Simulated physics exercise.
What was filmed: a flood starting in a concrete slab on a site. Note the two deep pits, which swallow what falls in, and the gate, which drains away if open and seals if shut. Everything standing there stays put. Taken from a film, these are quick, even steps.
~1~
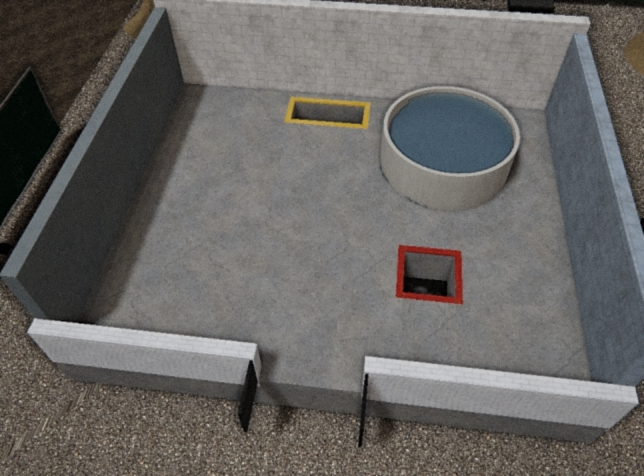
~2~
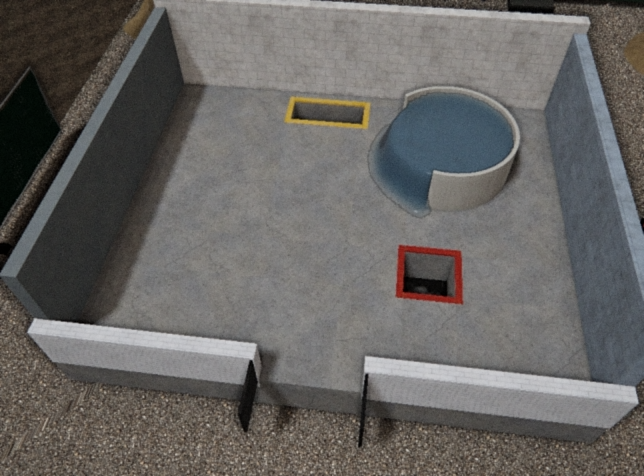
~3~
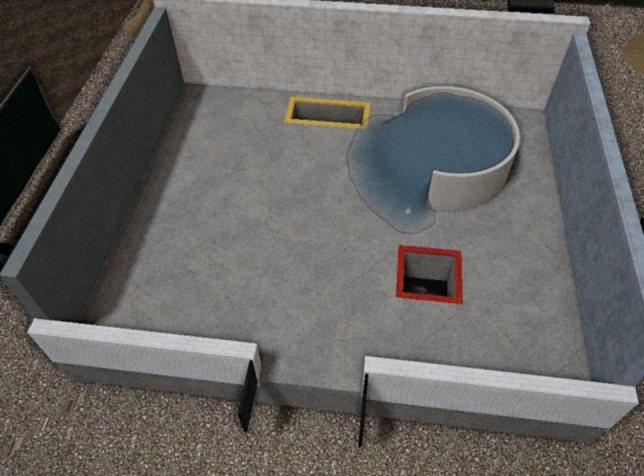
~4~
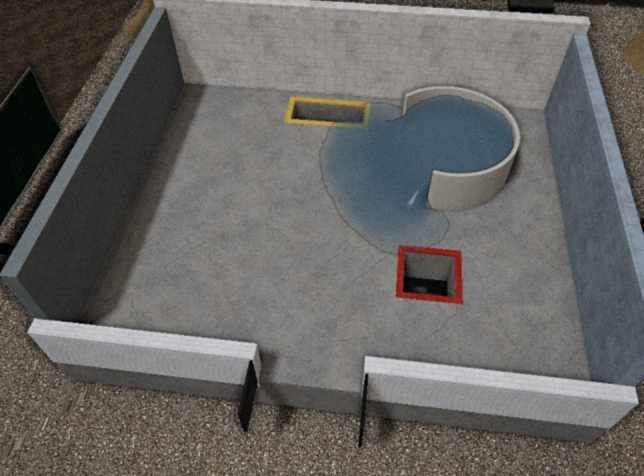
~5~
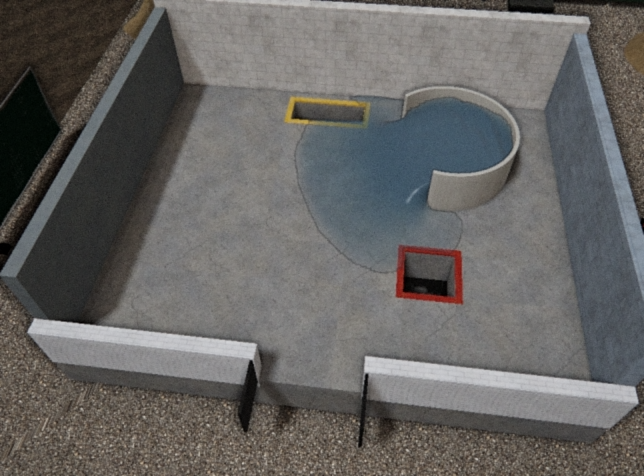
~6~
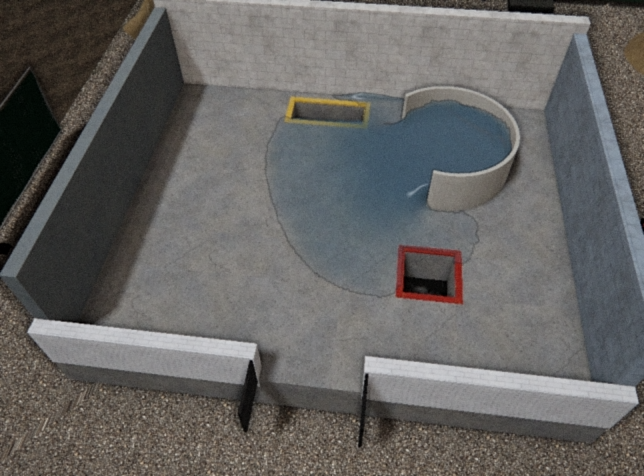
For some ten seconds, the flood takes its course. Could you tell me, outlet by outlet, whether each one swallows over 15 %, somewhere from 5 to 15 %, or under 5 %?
One by one: The gate lies in the five-to-fifteen range. The red pit lies in the five-to-fifteen range. The yellow pit passes fifteen per cent.
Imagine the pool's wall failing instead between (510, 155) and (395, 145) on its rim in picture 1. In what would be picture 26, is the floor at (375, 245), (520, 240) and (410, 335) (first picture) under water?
In the order asked: Sodden, sodden, sodden.
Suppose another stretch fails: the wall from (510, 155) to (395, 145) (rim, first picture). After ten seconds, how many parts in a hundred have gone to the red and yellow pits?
Per cent: Red 35, yellow 2.
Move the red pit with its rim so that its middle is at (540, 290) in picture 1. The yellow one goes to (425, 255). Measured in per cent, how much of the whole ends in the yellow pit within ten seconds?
Result - yellow pit: 10 %.
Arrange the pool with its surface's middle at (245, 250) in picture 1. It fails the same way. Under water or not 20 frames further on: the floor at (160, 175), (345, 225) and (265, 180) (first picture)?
In sequence: Inundated, next unflooded, then inundated.
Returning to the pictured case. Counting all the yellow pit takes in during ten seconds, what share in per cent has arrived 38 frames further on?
I'd put it at 70 percent.
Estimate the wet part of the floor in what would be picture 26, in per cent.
I reckon 65 per cent or so.
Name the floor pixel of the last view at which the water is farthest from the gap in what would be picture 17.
The wet point farthest out is around (69, 343).
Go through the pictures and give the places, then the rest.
In the first picture, still water in the round pool at (450, 131).
In the second picture, the front is at (420, 215), out from the gap at (386, 158).
In the third picture, the front is at (416, 229), out from the gap at (386, 160).
In the fourth picture, water pours out at (386, 162) and has run to (395, 250).
In the fifth picture, water pours out at (386, 163) and has run to (384, 268).
In the sixth picture, water pours out at (385, 163) and has run to (358, 288).
A moment on, water covers 55 % of the floor; the gate 0 %, the red pit 1 %, the yellow pit 6 %.
Next, water covers 65 % of the floor; the gate 1 %, the red pit 1 %, the yellow pit 9 %.
Then, water covers 65 % of the floor; the gate 3 %, the red pit 1 %, the yellow pit 11 %.
Later, water covers 70 % of the floor; the gate 6 %, the red pit 2 %, the yellow pit 15 %.
In the end, water covers 90 % of the floor; the gate 8 %, the red pit 7 %, the yellow pit 22 %.
